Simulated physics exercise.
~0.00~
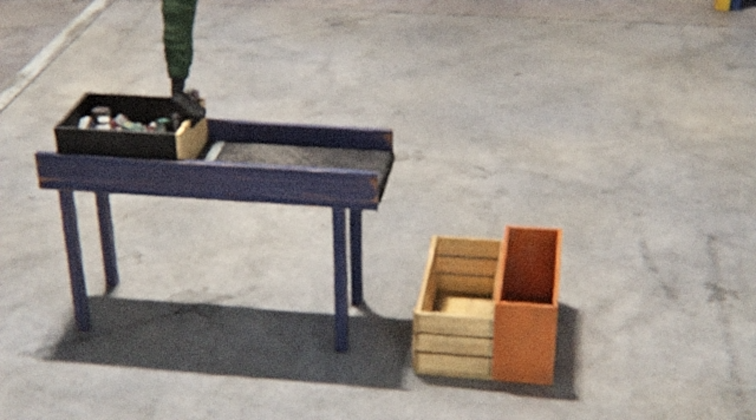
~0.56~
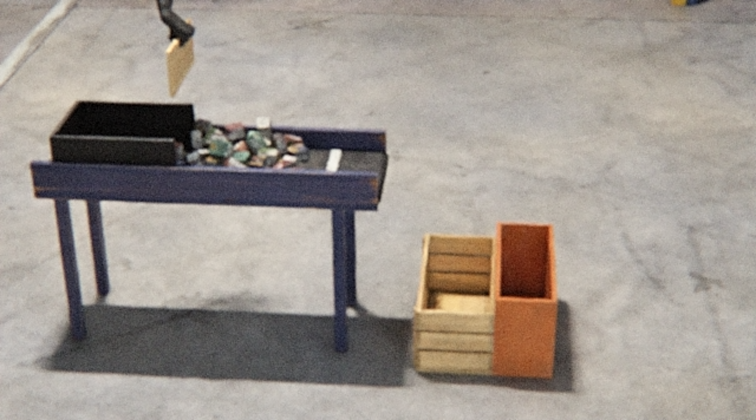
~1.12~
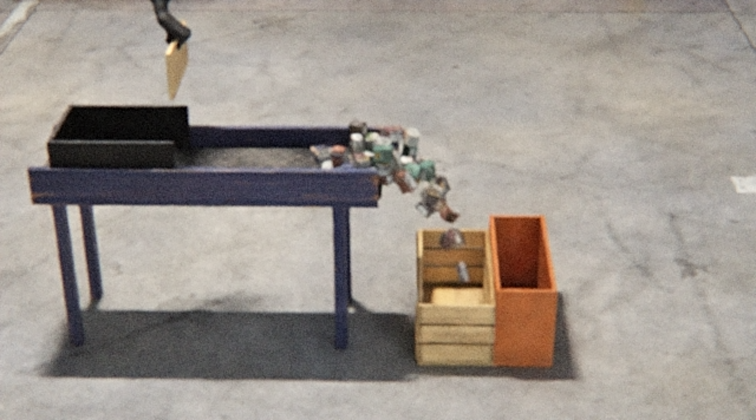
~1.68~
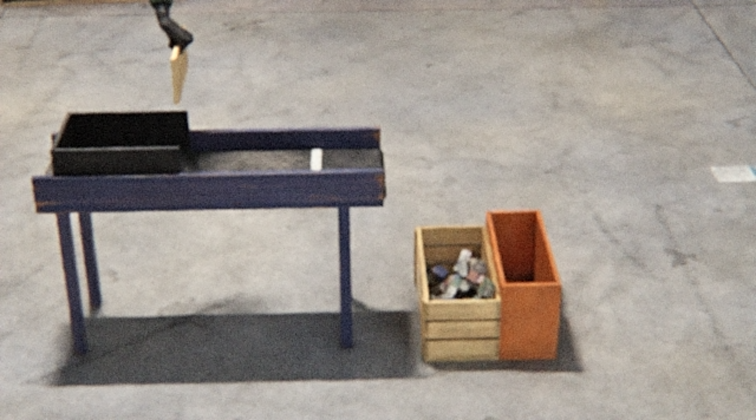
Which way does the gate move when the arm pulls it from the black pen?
The gate moves up, and the arm then holds it above the belt.
